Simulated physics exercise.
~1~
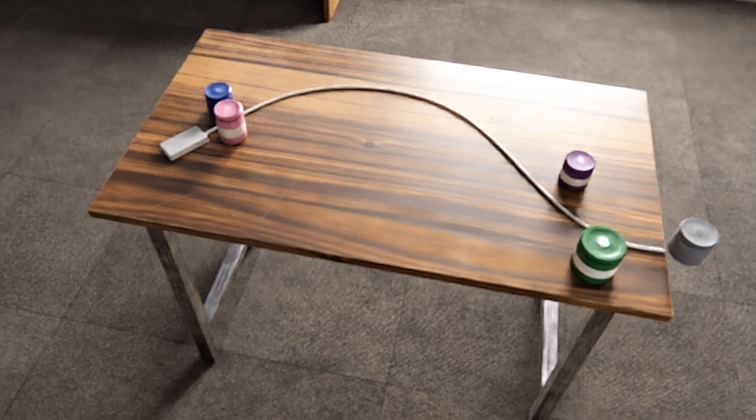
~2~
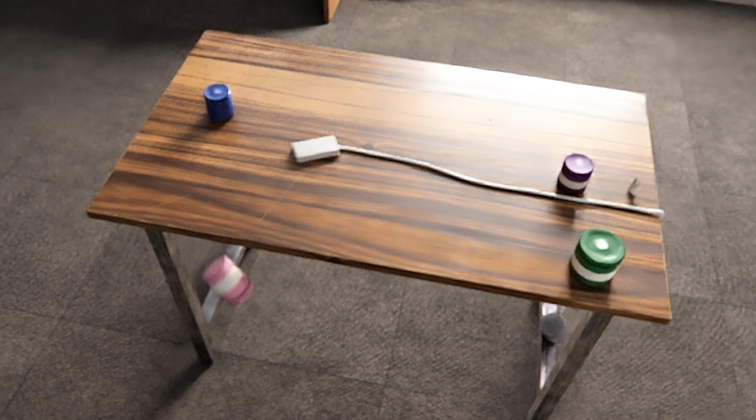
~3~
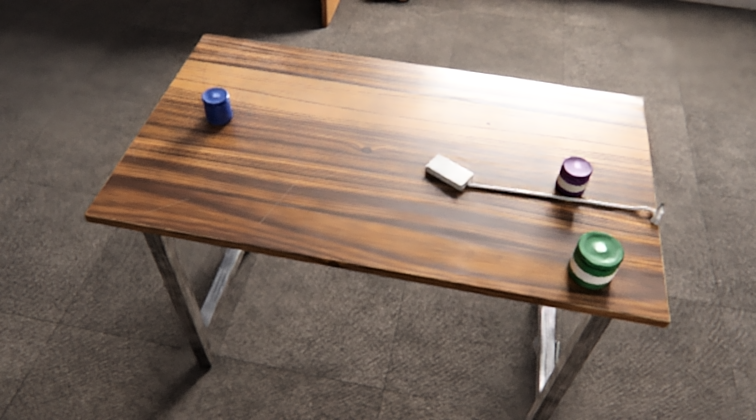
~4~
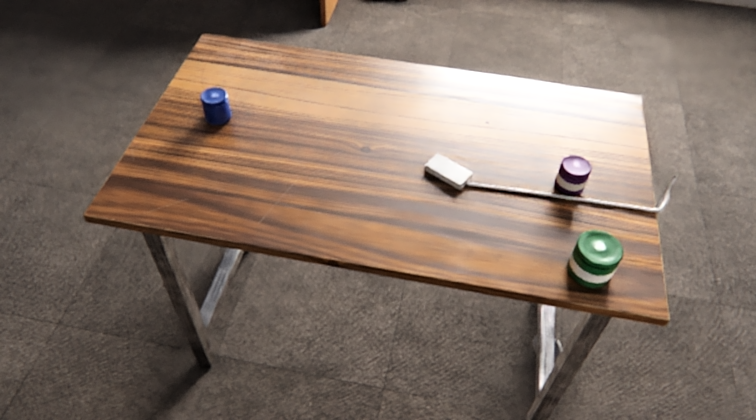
A desk holds tubs as a falling grey speaker drags a phone right, toppling the pink tin off.
